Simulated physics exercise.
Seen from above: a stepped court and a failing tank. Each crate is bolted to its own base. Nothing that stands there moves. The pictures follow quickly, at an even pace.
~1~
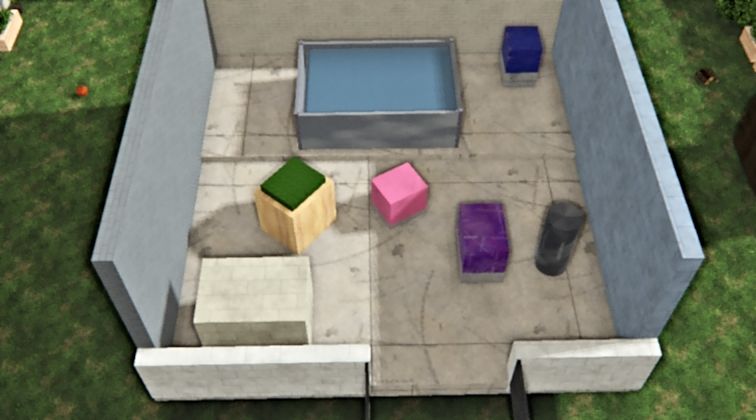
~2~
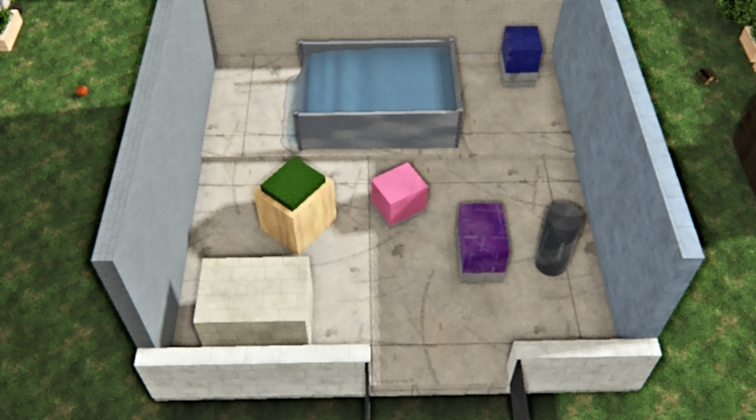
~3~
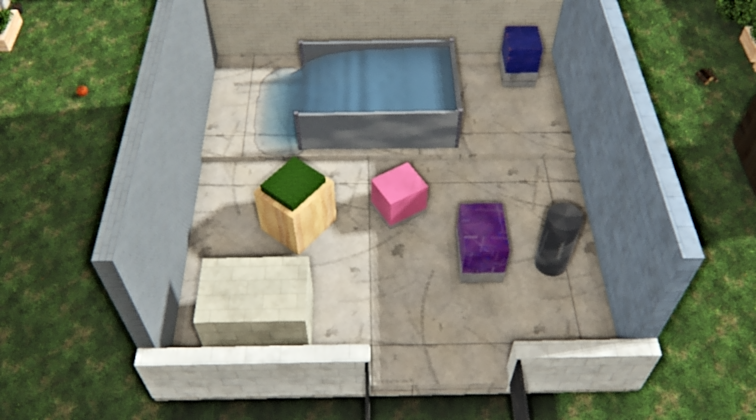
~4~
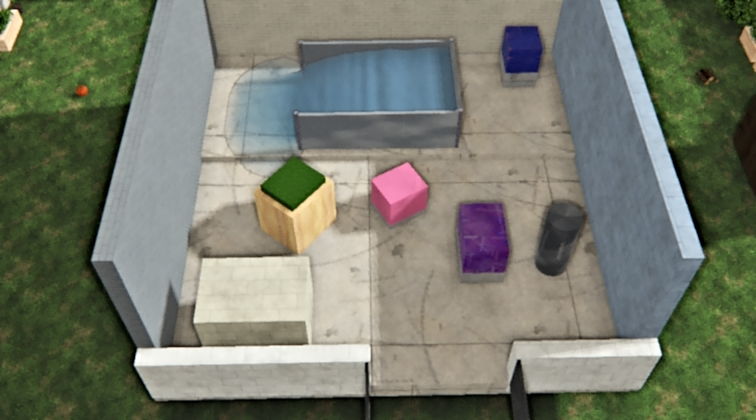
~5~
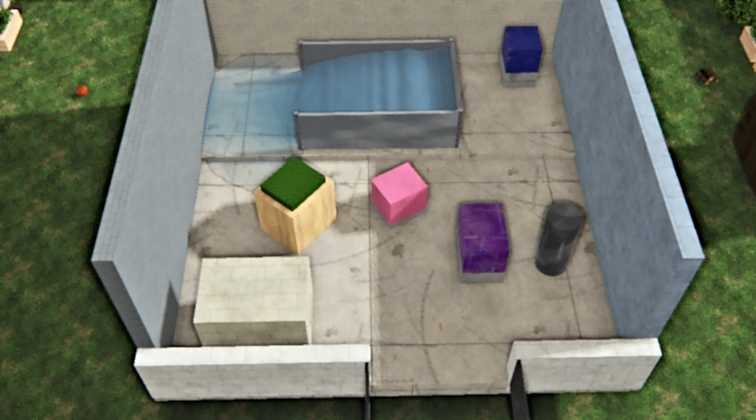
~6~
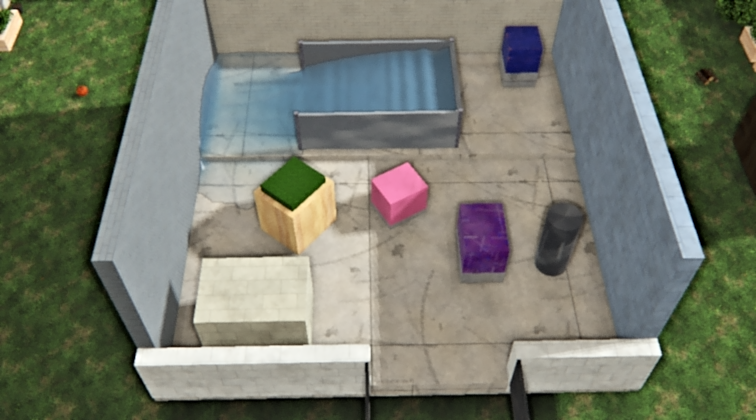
In a walled courtyard with scattered coloured blocks, a grey tank full of water opened on its left side, and the water poured out and spread across the paving to the left wall.
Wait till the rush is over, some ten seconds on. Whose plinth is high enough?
The purple crate keeps dry; the pink crate is soaked; the blue crate keeps dry.
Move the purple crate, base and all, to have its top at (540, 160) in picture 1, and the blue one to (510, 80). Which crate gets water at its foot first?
It is the crate marked pink.
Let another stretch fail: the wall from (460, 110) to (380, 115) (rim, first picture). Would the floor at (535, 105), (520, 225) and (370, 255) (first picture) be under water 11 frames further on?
One after the other: Free of water, flooded, flooded.
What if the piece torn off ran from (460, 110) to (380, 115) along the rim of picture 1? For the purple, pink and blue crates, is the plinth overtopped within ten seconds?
My reading: The purple one ends up wet; the pink one is wetted; the blue one keeps dry.
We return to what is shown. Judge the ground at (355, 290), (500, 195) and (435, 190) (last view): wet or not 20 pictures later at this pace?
As listed: Wet, clear, dry.
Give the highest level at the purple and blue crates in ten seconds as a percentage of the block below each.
Near 60 and 70 in a hundred.
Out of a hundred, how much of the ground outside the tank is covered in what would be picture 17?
Close to 30 %.
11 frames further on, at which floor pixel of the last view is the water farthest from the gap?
Around (169, 372).
A moment on, water covers 20 % of the floor; the purple crate not reached, the pink crate not reached, the blue crate not reached.
Next, water covers 30 % of the floor; the purple crate not reached, the pink crate not reached, the blue crate not reached.
Then, water covers 55 % of the floor; the purple crate water round its plinth, the pink crate water round its plinth, the blue crate water round its plinth.
Later, water covers 95 % of the floor; the purple crate water round its plinth, the pink crate water round its plinth, the blue crate water round its plinth.
In the end, water covers 100 % of the floor; the purple crate stayed above the water, the pink crate was topped, the blue crate stayed above the water.
